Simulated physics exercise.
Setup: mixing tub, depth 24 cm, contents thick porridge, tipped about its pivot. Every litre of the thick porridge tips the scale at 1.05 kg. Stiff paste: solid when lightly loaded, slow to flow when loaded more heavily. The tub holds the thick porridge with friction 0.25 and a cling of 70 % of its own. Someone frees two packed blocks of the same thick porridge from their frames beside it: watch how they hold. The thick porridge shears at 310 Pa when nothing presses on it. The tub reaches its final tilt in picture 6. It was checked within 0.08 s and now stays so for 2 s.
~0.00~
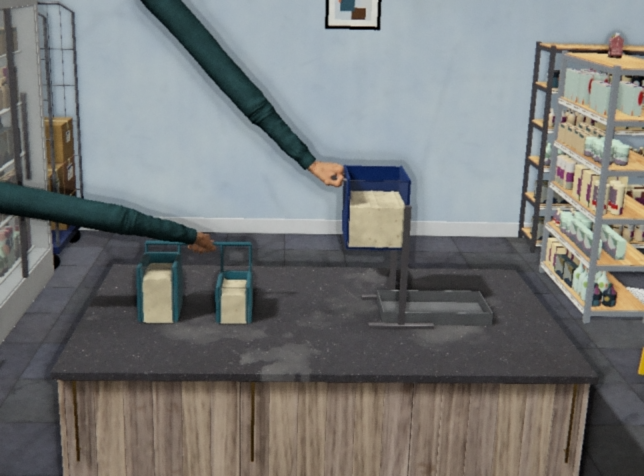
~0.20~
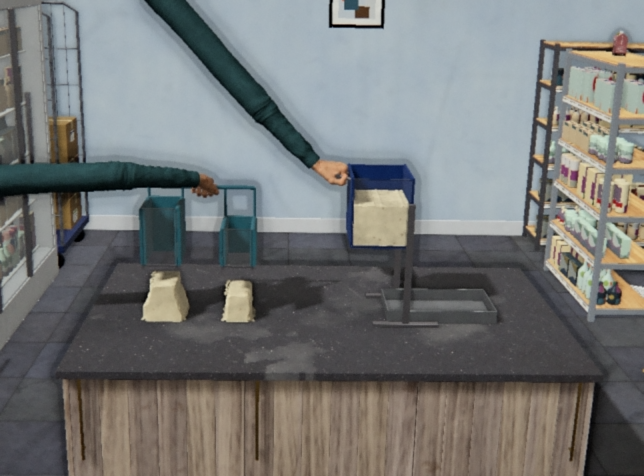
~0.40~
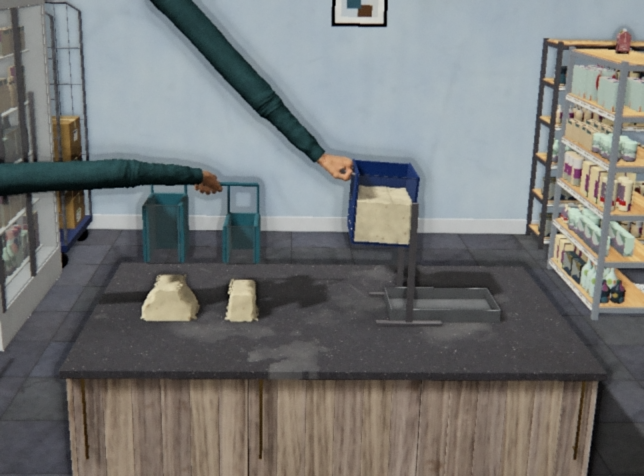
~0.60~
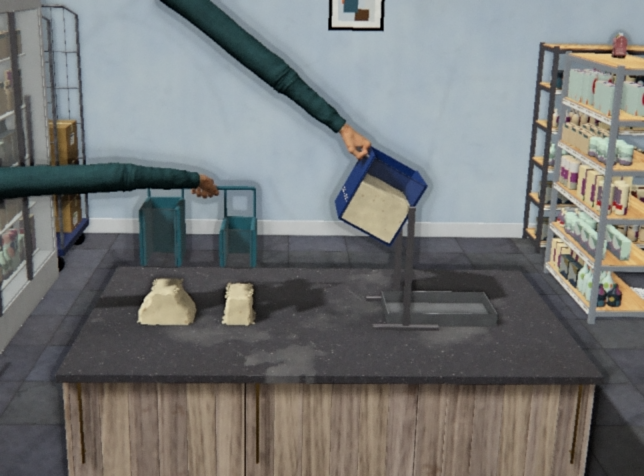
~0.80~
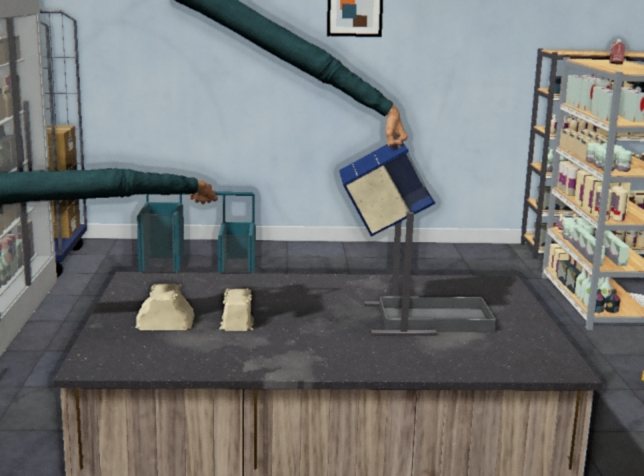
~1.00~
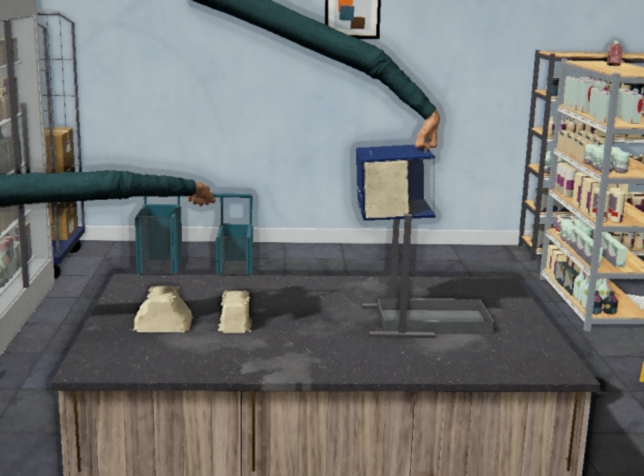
Two teal holders lift off pale blocks, the left block slumps, and an arm tilts the blue tub.
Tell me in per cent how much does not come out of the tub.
Something like 98 per cent stays in.
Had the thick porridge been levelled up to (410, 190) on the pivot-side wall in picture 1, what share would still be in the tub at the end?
I'd guess around 65 in a hundred.
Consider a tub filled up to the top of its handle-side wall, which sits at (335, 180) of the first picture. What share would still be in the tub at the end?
Some 60 per cent, I reckon.
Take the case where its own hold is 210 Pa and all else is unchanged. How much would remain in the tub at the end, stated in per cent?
70 %.
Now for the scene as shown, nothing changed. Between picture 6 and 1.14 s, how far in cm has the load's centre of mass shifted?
The shift is near 3 cm.
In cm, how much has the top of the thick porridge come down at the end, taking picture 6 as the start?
Roughly 5 cm.
After 1.14 s, the tub is at 86 degrees and holds 100 %.
After 1.31 s, the tub is at 86 degrees and holds 100 %.
After 1.48 s, the tub is at 86 degrees and holds 98 %.
After 1.65 s, the tub is at 86 degrees and holds 98 %.
After 3.00 s, the tub is at 86 degrees and holds 98 %.
